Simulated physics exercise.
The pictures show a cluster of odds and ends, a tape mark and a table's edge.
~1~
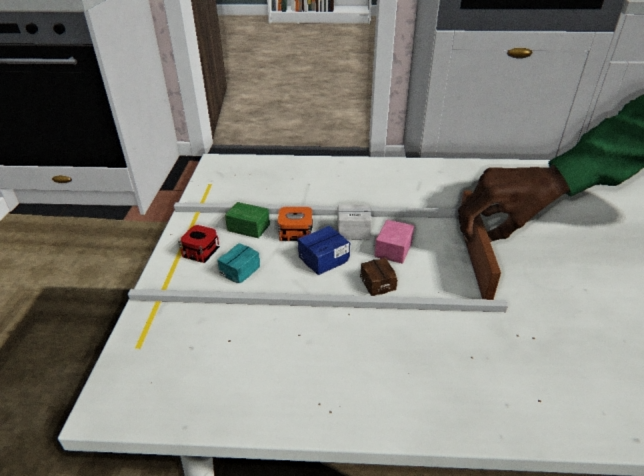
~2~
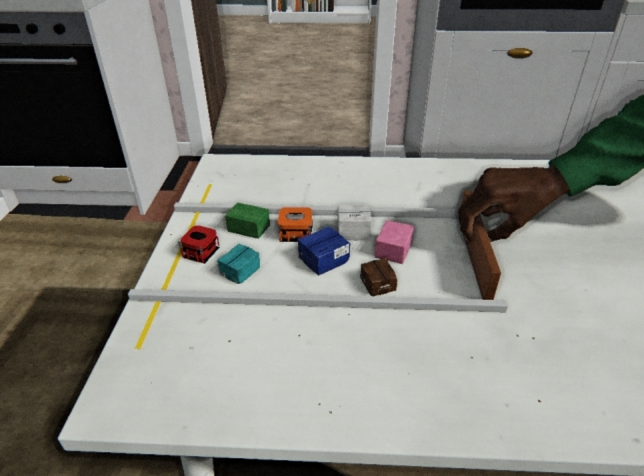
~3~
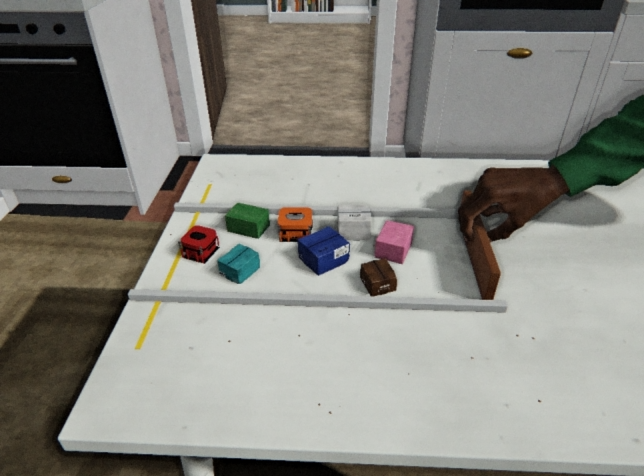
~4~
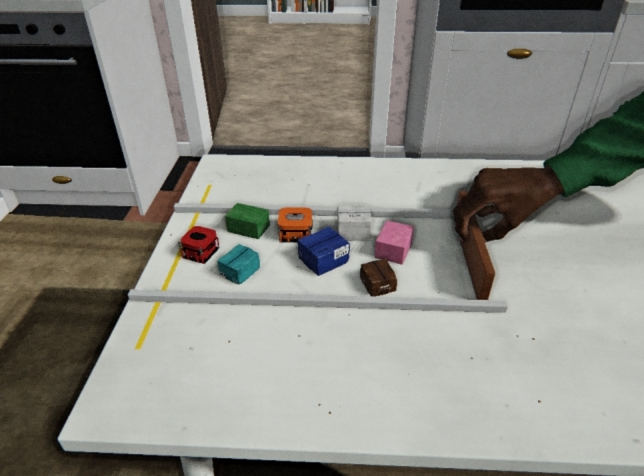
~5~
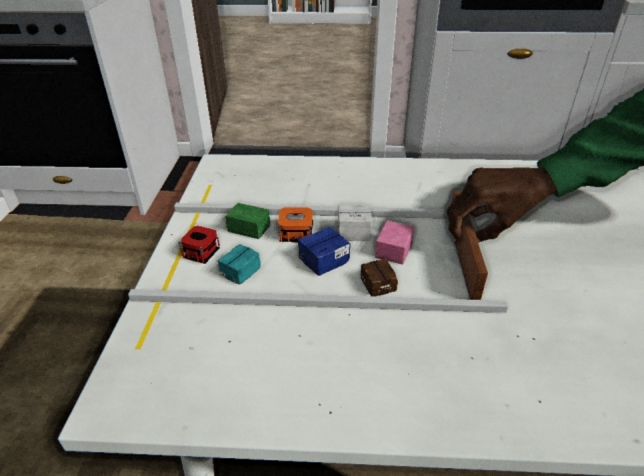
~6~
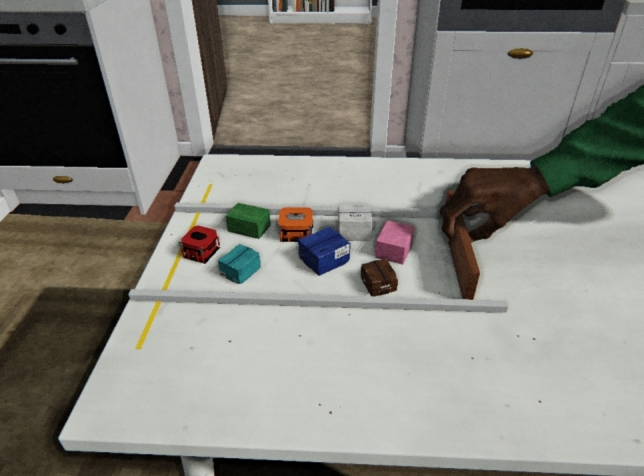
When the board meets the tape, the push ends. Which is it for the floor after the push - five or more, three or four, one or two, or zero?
For the floor it is five or more.
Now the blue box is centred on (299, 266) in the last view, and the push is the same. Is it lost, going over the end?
Drops.
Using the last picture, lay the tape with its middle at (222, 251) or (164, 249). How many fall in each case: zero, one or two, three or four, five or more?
First tape: Just one or two. Second tape: At least five.
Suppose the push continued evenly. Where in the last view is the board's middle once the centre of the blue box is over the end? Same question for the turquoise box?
Approx. (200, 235) for the first, approx. (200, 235) for the second.
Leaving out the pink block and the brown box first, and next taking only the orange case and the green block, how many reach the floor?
You'd get 3 in the first case and 3 in the second one.
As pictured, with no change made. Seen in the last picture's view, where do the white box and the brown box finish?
For the white box it's (180, 212), and for the brown box it's (156, 269).
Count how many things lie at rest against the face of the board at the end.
3.
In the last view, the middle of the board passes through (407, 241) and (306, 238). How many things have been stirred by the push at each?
1 and 7.
A little later, none off yet; red case at rest near (200, 244); green block at rest near (248, 220); turquoise box at rest near (240, 264).
Next, none off yet; red case shifted a little near (186, 245); green block shifted about its own width near (199, 221); turquoise box shifted about its own width near (200, 266).
When it is over, the number that fall off is five or more; down, blue box, orange case, turquoise box, green block and red case.
